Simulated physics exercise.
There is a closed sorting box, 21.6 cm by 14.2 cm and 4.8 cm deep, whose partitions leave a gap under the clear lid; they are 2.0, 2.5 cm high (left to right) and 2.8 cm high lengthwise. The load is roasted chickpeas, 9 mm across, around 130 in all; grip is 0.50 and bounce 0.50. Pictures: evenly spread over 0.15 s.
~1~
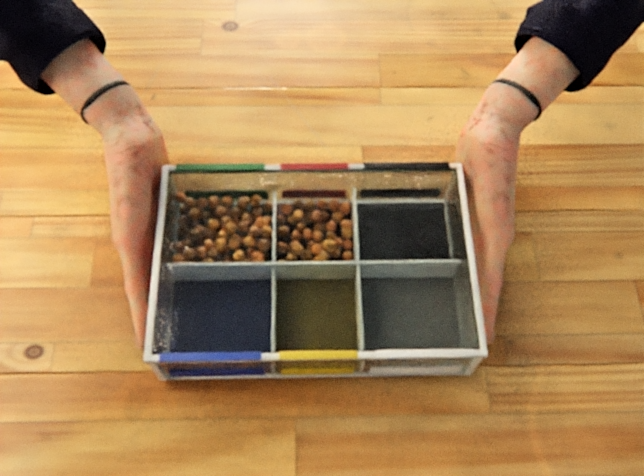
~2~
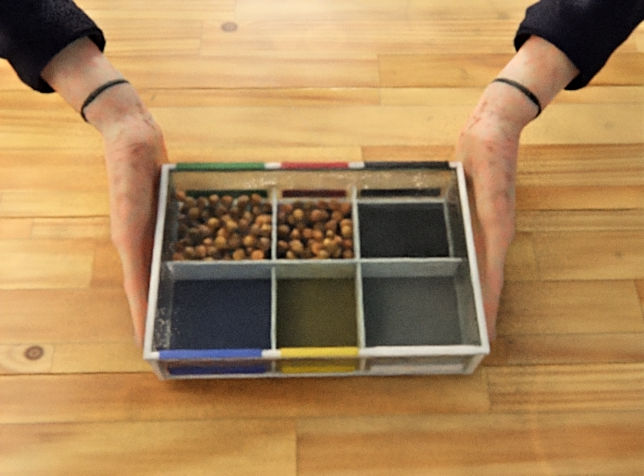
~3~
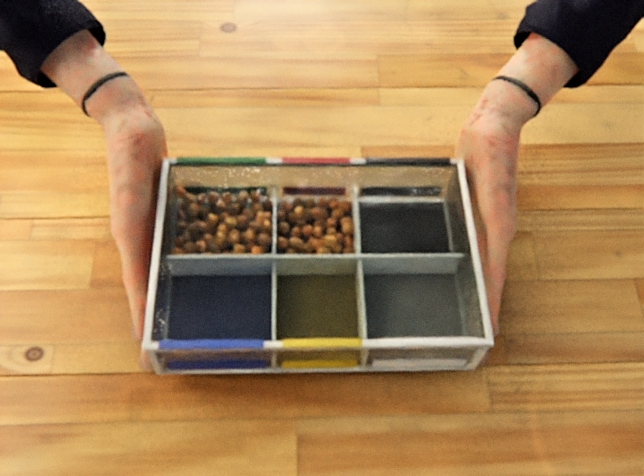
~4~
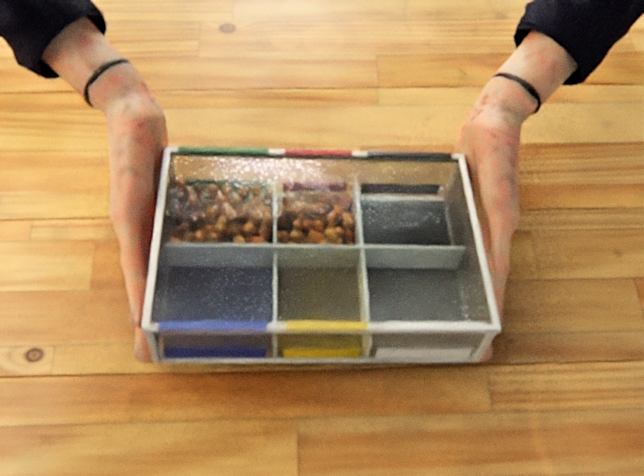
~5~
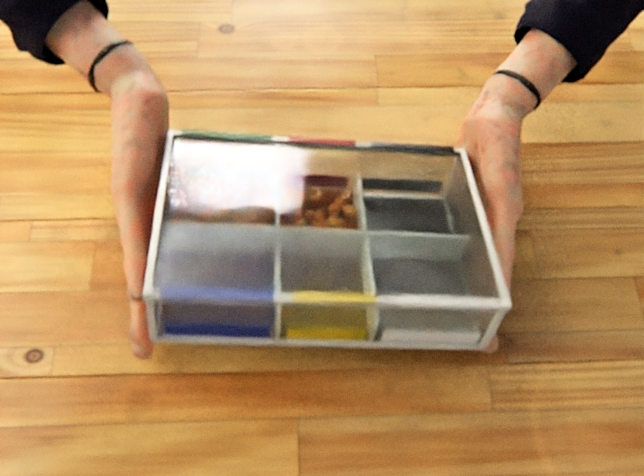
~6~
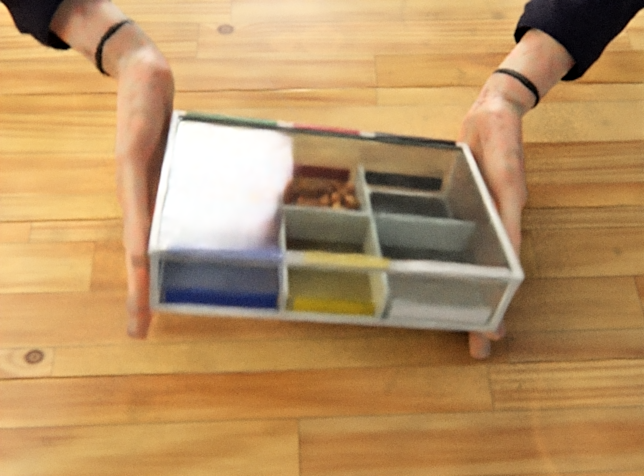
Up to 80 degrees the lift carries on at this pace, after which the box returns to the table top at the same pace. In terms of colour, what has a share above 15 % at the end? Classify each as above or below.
Classification: Red compartment above, blue compartment below, green compartment above, yellow compartment below, white compartment below, black compartment below.
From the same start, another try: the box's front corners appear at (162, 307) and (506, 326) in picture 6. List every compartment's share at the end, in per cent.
Red 50, blue 0, green 15, yellow 0, white 0, black 35.
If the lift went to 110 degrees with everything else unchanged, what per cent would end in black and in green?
In per cent, black 20 and green 45.
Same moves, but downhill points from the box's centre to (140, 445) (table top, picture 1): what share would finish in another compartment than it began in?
Some 45 per cent.
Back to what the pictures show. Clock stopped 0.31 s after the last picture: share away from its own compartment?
Roughly 10 in a hundred.
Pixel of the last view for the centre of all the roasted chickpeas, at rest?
In the last view, approximately (280, 218).
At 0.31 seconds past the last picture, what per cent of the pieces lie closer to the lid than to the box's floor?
I'd put it at some 40 percent.
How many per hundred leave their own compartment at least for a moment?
25 per cent or so.
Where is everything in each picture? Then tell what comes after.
The first picture shows box tilt 0 degrees, front corners at (151, 356) and (480, 351); red 35 %, green 65 %.
The second picture shows box tilt 1 degrees, front corners at (151, 354) and (482, 348).
The third picture shows box tilt 4 degrees, front corners at (150, 344) and (486, 340), lowest corner right back.
The fourth picture shows box tilt 9 degrees, front corners at (150, 325) and (493, 326), lowest corner right back.
The fifth picture shows box tilt 16 degrees, front corners at (151, 293) and (503, 304), lowest corner right back.
The sixth picture shows box tilt 24 degrees, front corners at (157, 248) and (515, 276), lowest corner right back; red 35 %, green 65 %.
Then, 0.31 s after the last picture, tilt 78 degrees; red 40 %, green 60 %.
Then, 0.52 s after the last picture, tilt 29 degrees; red 40 %, green 50 %, black 10 %.
Then, 0.84 s after the last picture, tilt 0 degrees; red 45 %, green 50 %, black 10 %.
In the end, red 45 %, blue 0 %, green 50 %, yellow 0 %, white 0 %, black 10 %.
